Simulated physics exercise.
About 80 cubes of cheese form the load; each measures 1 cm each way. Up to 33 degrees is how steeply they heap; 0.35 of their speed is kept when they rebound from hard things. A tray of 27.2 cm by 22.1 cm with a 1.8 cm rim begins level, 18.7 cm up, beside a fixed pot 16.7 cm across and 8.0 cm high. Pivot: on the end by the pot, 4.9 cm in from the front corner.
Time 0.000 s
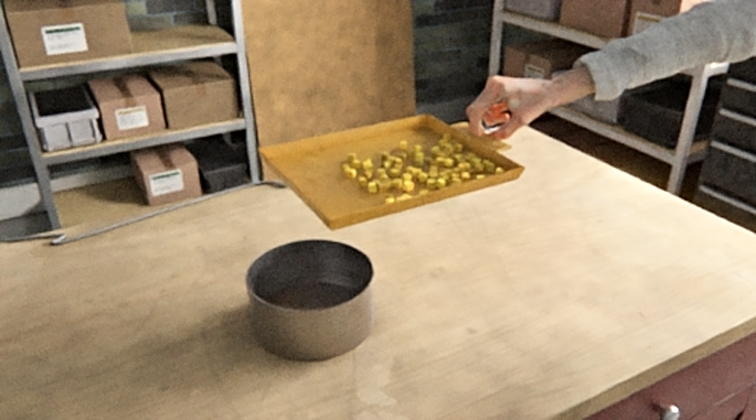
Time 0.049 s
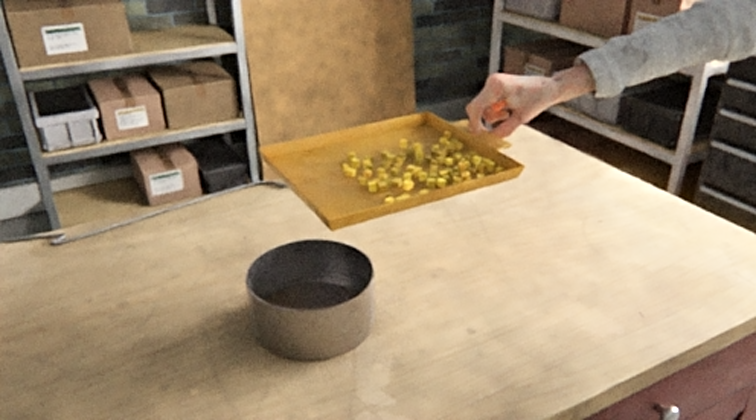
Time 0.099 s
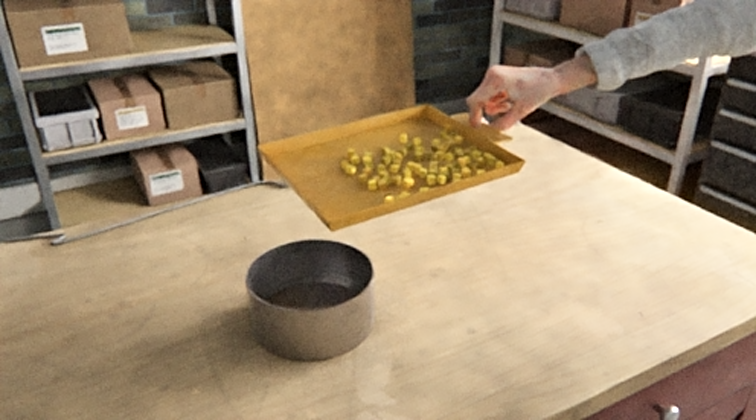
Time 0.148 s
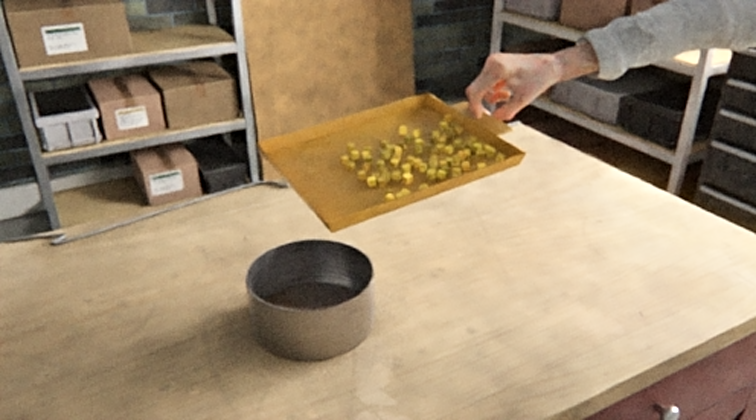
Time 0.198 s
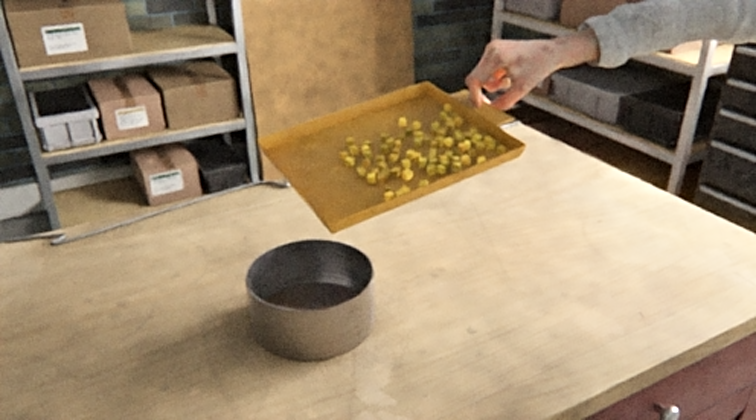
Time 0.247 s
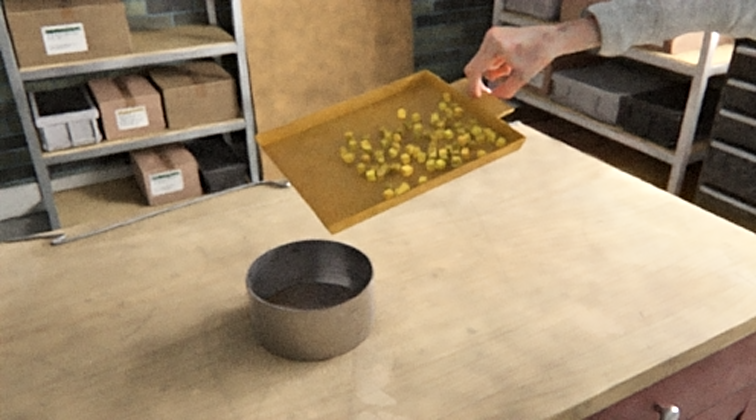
A hand gradually tilts a yellow tray of small yellow cubes above a round pot.
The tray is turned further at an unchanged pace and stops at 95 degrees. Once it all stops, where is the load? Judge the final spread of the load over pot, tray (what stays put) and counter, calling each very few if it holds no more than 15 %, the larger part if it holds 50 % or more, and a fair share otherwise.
Final spread - pot: Very few, tray: Very few, counter: The larger part.
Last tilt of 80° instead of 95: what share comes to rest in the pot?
5 percent.
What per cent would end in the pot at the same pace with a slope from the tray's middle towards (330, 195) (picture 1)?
About 35 per cent.
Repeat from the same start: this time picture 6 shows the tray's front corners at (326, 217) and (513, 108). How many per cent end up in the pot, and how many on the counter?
Pot: 35, counter: 60.
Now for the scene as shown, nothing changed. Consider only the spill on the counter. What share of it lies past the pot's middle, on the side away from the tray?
90 %.
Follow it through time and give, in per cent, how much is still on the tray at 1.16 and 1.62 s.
First 35, then 5.
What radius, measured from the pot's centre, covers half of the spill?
I'd say close to 18 centimetres.
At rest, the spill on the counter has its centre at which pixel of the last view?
At rest, its centre lies at about (303, 408).
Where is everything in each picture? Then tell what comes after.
The first frame shows tray tilt 0 degrees, front corners at (331, 216) and (519, 167); middle of the pieces at (434, 171); pot at (310, 272).
The second frame shows tray tilt 1 degrees, front corners at (331, 217) and (519, 165); middle of the pieces at (434, 170).
The third frame shows tray tilt 3 degrees, front corners at (331, 218) and (520, 160); middle of the pieces at (434, 166).
The fourth frame shows tray tilt 6 degrees, front corners at (330, 219) and (520, 152), lowest corner left front; middle of the pieces at (434, 159).
The fifth frame shows tray tilt 10 degrees, front corners at (330, 221) and (521, 144), lowest corner left front; middle of the pieces at (433, 153).
The sixth frame shows tray tilt 13 degrees, front corners at (330, 223) and (521, 137), lowest corner left front; middle of the pieces at (433, 147); pot at (310, 272). The tray's pace is about 70 degrees a second.
Then, at 0.80 s, tilt 52 degrees; the tray holds 100 %, the pot 0 %.
Then, at 1.16 s, tilt 78 degrees; the tray holds 35 %, the pot 0 %.
After 1.62 s, tilt 95 degrees; the tray holds 5 %, the pot 5 %.
At rest (2.8 s), pot 10 %, tray 0 %, counter 90 %.
